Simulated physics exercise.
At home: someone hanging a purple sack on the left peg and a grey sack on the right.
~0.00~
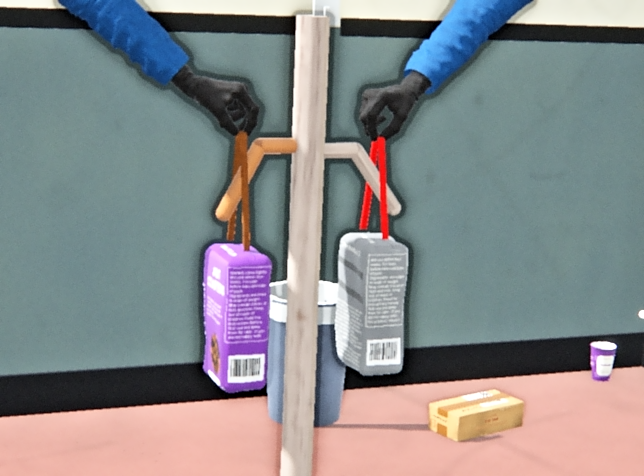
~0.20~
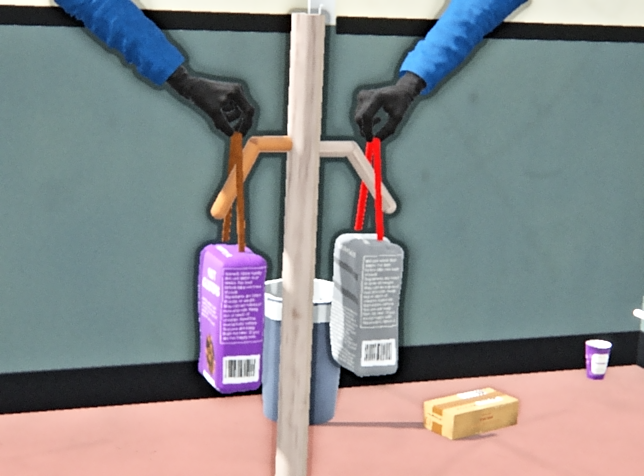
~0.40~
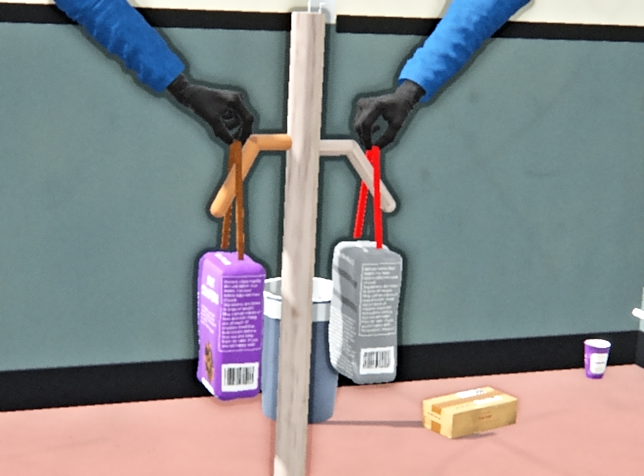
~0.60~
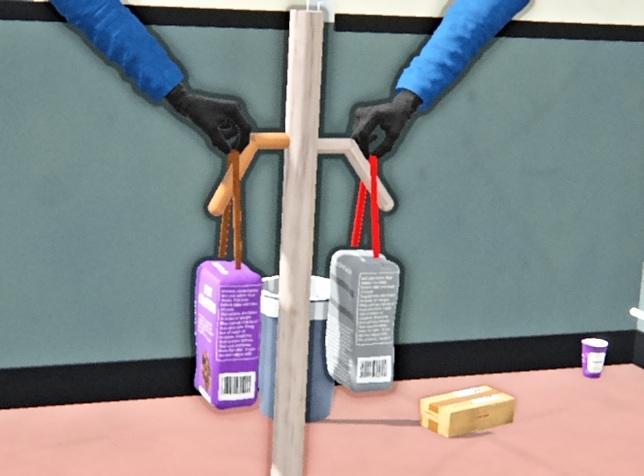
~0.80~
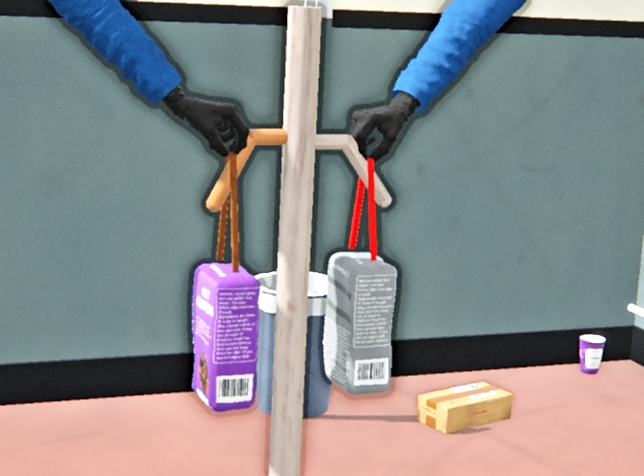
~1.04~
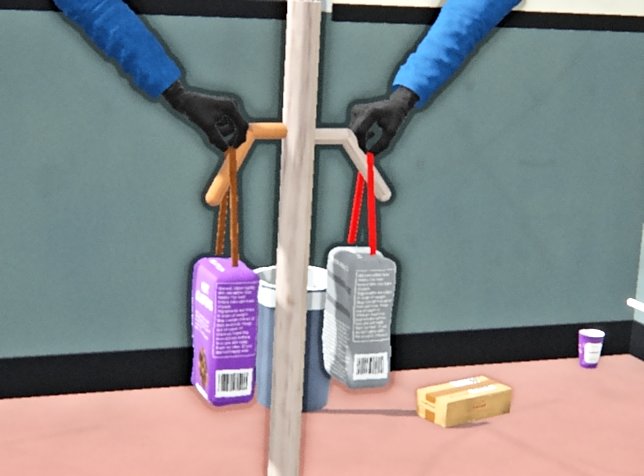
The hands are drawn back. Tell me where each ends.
As it turns out, the purple sack comes down and the grey sack slips off its peg.
Around 1.30 s, purple sack falling near (222, 423); grey sack falling near (353, 404).
Around 1.54 s, purple sack on the floor; grey sack on the floor.
Finally, purple sack on the floor; grey sack on the floor. The purple sack slips off its peg and the grey sack drops to the floor.
